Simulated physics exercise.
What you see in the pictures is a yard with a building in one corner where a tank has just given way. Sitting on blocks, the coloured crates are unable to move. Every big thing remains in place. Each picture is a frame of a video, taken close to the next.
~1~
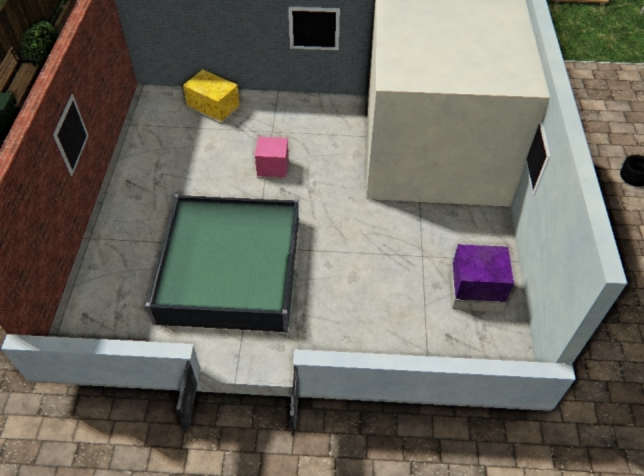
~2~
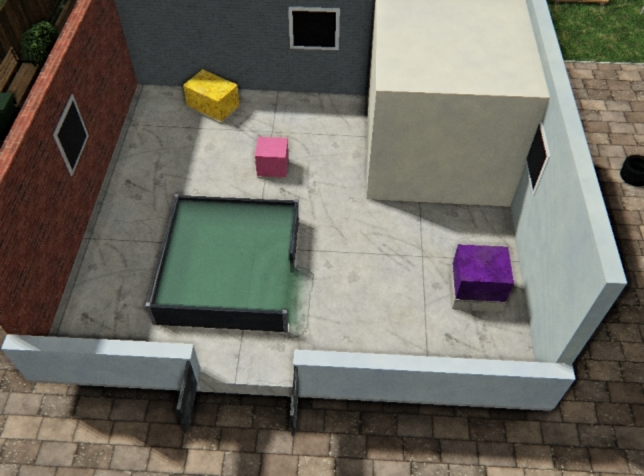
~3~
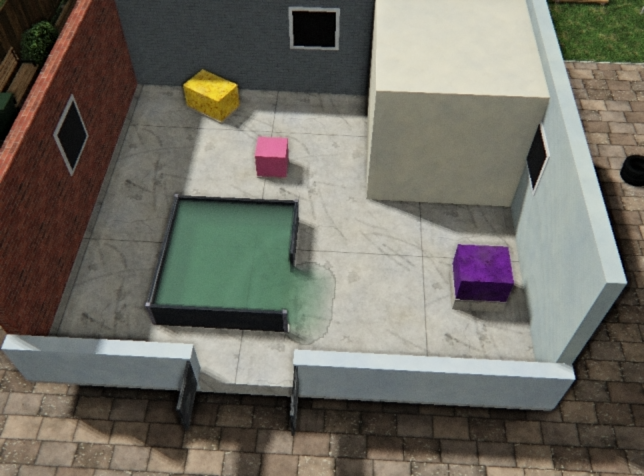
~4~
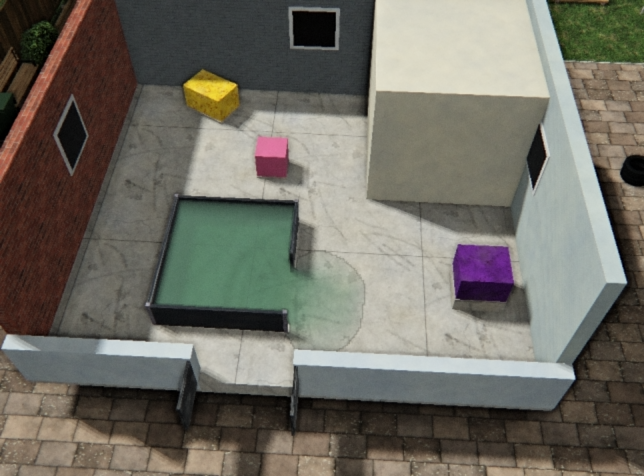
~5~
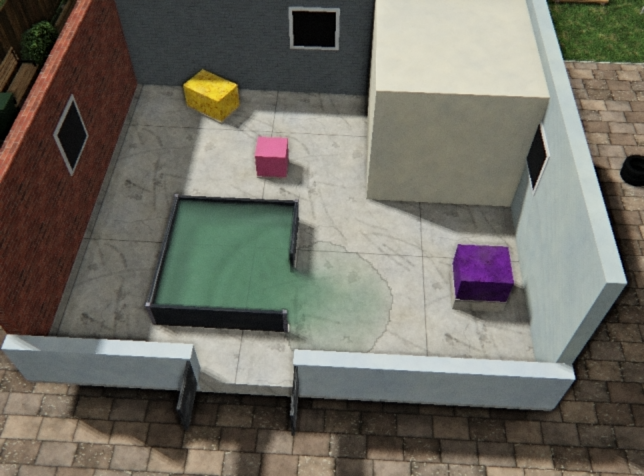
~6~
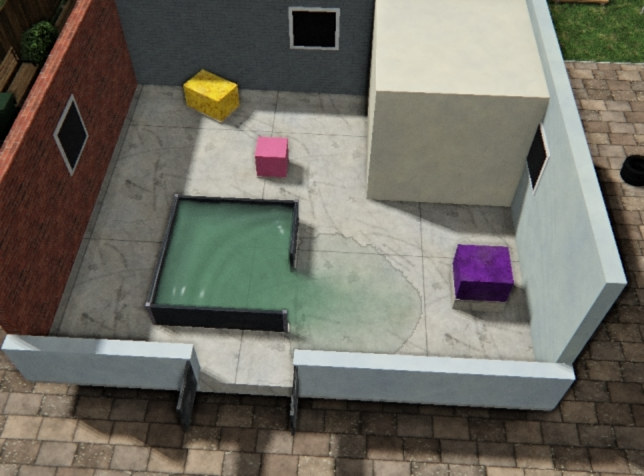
Walled yard with an open tank of green water giving way at its right side, water spreading rightward across the pale paving.
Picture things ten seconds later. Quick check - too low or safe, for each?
Yellow crate safe; pink crate too low; purple crate safe.
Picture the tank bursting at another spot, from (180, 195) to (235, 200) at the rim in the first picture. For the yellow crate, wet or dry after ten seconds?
In my view the yellow crate gets reached.
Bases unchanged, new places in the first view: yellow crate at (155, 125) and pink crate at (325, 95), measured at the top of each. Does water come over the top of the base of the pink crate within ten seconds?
The pink crate simply stays high and dry.
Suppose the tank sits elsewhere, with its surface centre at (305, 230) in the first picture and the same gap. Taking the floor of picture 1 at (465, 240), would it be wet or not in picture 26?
Verdict on that spot: Inundated.
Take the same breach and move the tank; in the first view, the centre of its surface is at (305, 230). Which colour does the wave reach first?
I'd go with the purple-painted one.
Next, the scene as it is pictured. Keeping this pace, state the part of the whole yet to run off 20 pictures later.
I'd estimate close to 100 per cent.
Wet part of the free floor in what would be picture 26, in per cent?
About 30 percent.
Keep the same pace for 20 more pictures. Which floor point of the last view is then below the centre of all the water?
Around pixel (347, 289) of the last picture.
A moment on, water covers 20 % of the floor; the yellow crate not reached, the pink crate not reached, the purple crate water round its plinth.
Next, water covers 25 % of the floor; the yellow crate not reached, the pink crate not reached, the purple crate water round its plinth.
Then, water covers 30 % of the floor; the yellow crate not reached, the pink crate not reached, the purple crate water round its plinth.
Later, water covers 40 % of the floor; the yellow crate not reached, the pink crate water round its plinth, the purple crate water round its plinth.
In the end, water covers 65 % of the floor; the yellow crate stayed above the water, the pink crate was topped, the purple crate stayed above the water.
